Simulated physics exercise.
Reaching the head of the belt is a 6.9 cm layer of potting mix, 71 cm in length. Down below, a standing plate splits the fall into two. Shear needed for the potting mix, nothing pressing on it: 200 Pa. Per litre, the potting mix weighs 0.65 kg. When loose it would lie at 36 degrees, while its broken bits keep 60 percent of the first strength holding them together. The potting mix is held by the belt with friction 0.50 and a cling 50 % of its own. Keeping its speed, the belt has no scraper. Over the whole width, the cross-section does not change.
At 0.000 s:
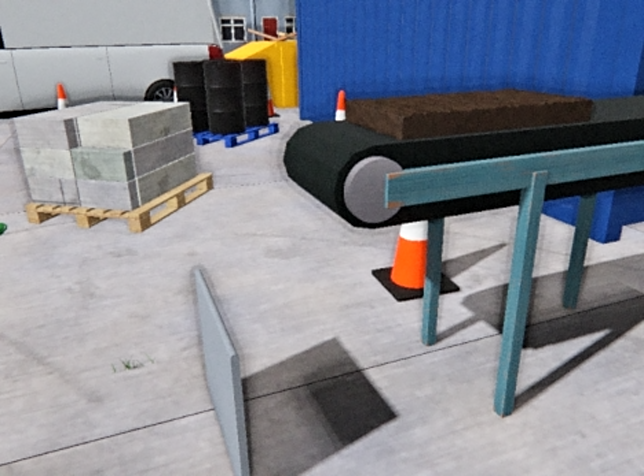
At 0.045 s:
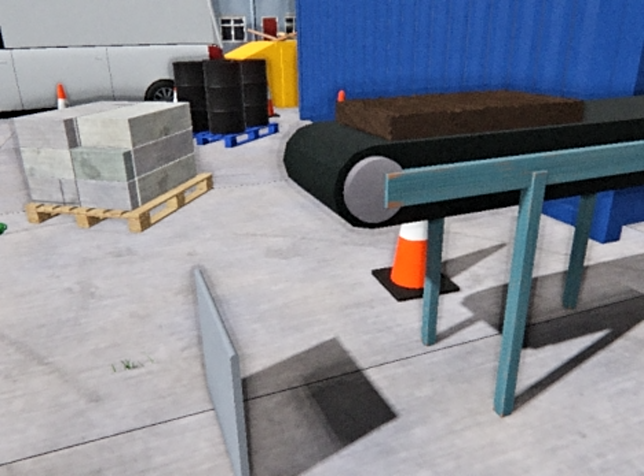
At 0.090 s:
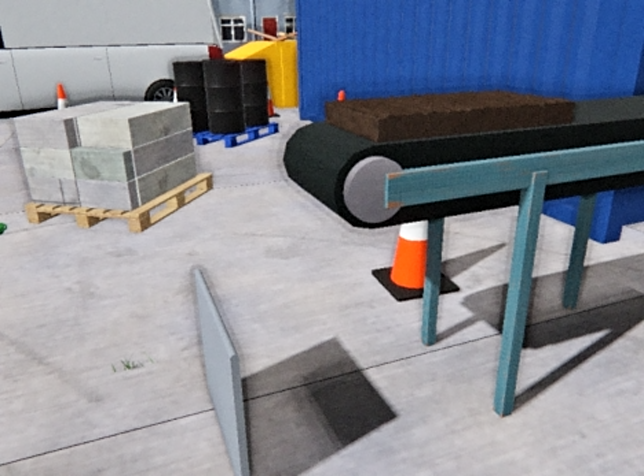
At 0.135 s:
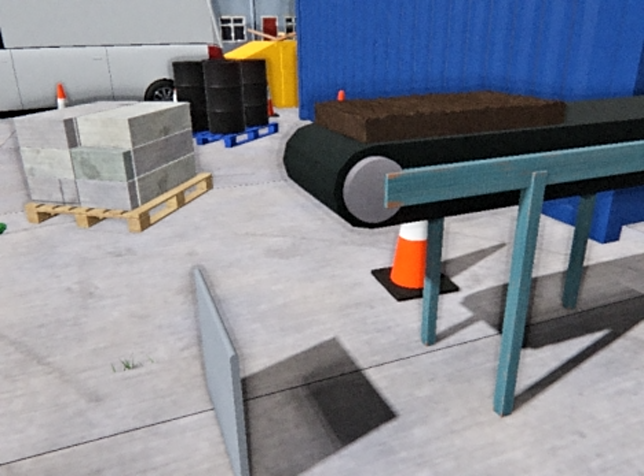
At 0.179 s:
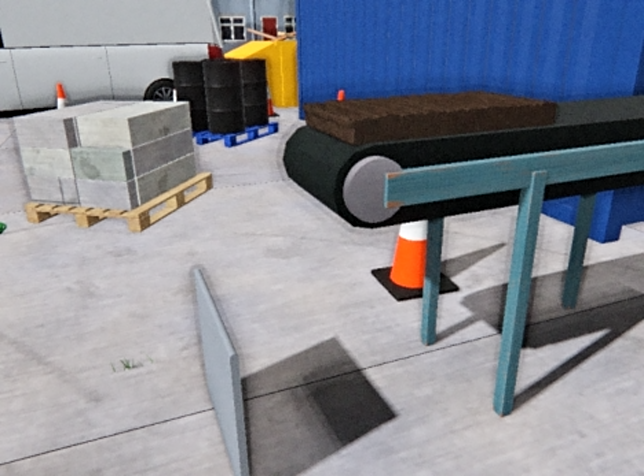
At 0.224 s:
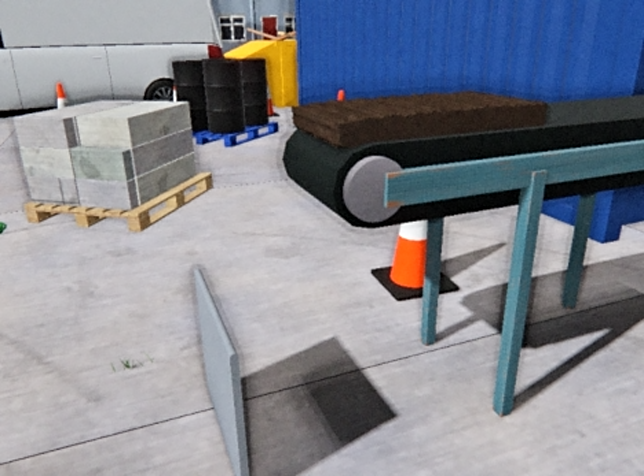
A dark brown layer of potting mix slides slowly left along the black belt.
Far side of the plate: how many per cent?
0 %.
By 0.48 s, 0 % is beyond the plate's line.
By 0.79 s, 0 % is beyond the plate's line.
By 1.10 s, 0 % is beyond the plate's line.
By 1.41 s, 0 % is beyond the plate's line.
By 2.64 s, at the end, 0 % is beyond the plate's line.
